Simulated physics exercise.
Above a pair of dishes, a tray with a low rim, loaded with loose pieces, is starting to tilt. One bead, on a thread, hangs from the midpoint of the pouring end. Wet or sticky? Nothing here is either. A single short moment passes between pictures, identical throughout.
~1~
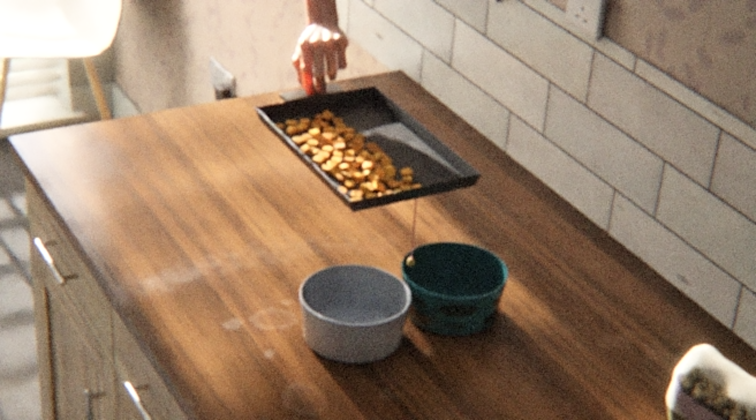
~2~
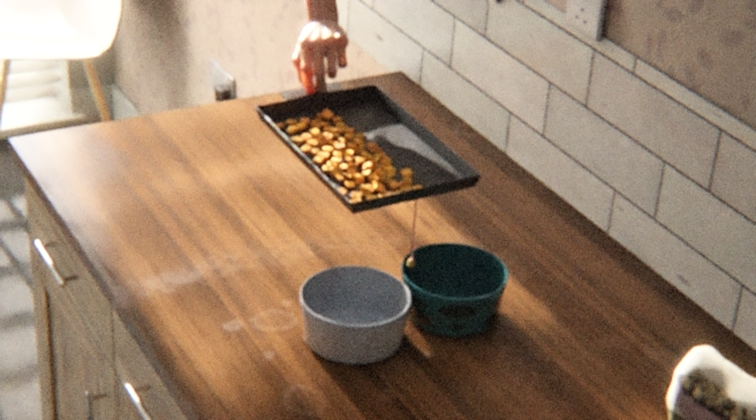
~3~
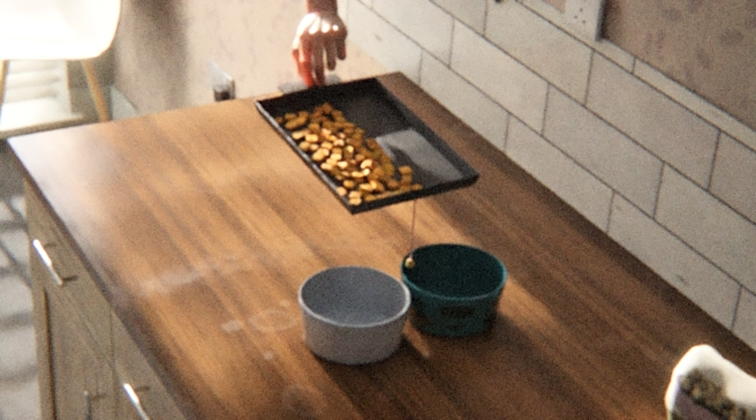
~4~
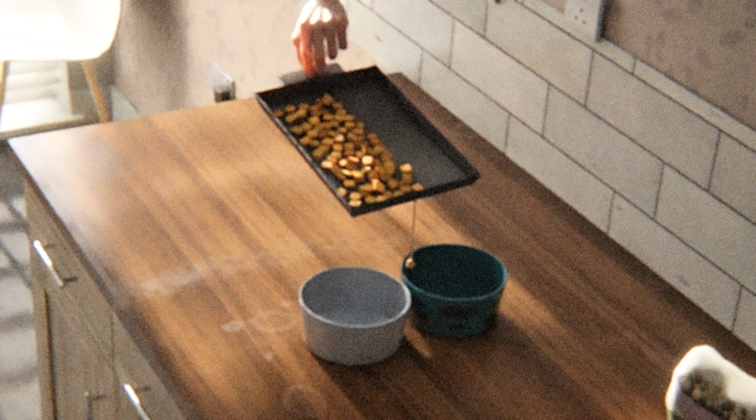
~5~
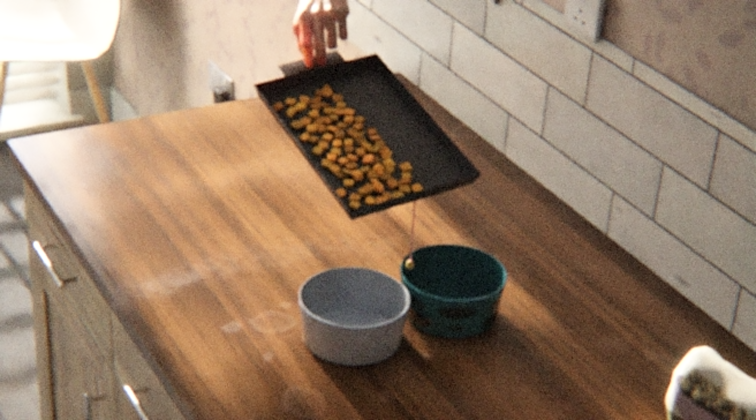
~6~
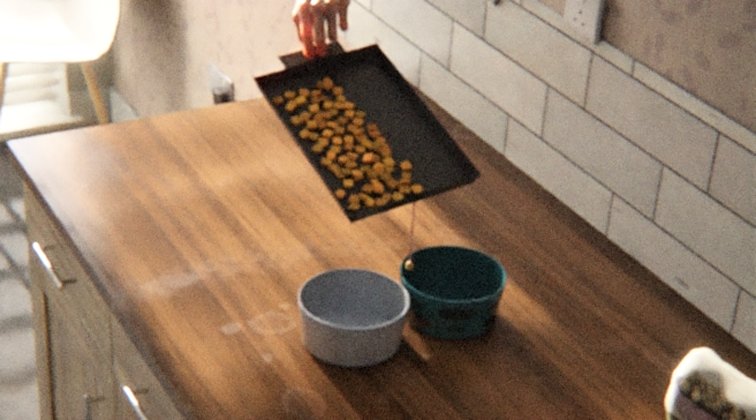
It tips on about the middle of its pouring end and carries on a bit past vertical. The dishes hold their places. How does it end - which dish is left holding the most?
It ends with the left-hand dish holding the most.
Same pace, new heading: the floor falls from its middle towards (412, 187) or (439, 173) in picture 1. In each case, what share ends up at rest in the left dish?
The first try gives close to 20 per cent, the second close to 0 per cent.
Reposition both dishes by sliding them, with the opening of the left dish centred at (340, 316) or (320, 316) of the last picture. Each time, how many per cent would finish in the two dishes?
First case around 80 %, second case around 80 %.
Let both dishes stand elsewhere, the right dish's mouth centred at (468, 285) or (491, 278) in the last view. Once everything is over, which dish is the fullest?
In order of the tries: The dish on the left side, then the dish on the left side.
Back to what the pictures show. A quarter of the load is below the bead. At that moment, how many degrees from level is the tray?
Close to 85 degrees, I reckon.
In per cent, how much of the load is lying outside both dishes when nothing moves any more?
Near 0 %.
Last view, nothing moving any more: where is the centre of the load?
Around (352, 335).
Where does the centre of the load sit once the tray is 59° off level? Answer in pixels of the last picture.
Load centre: Approx. (361, 192).
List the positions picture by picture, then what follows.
In the first picture, corners of the pouring end at (354, 199) and (475, 173), level; middle of the load at (349, 159), small crackers; left dish at (380, 340); right dish at (481, 313); bead on its thread at (411, 262).
In the second picture, corners of the pouring end at (354, 201) and (476, 174), level; middle of the load at (349, 160).
In the third picture, corners of the pouring end at (353, 202) and (475, 173), tipped barely, lowest at the left corner; middle of the load at (349, 157).
In the fourth picture, corners of the pouring end at (353, 205) and (475, 172), tipped a little, lowest at the left corner; middle of the load at (349, 154).
In the fifth picture, corners of the pouring end at (352, 209) and (475, 172), tipped a little, lowest at the left corner; middle of the load at (349, 150).
In the sixth picture, corners of the pouring end at (352, 212) and (475, 172), tipped clearly, lowest at the left corner; middle of the load at (349, 148); left dish at (379, 343); right dish at (480, 316).
Soon, tray tipped steeply; all on the tray.
A while on, tray tipped right over; about two thirds on the tray; about a quarter in the left dish; a small part in the air.
Towards the end, tray tipped past a quarter turn; nearly all in the left dish; a stray few outside both.
Finally, tray tipped past a quarter turn; nearly all in the left dish; none in the right dish; a stray few outside both.
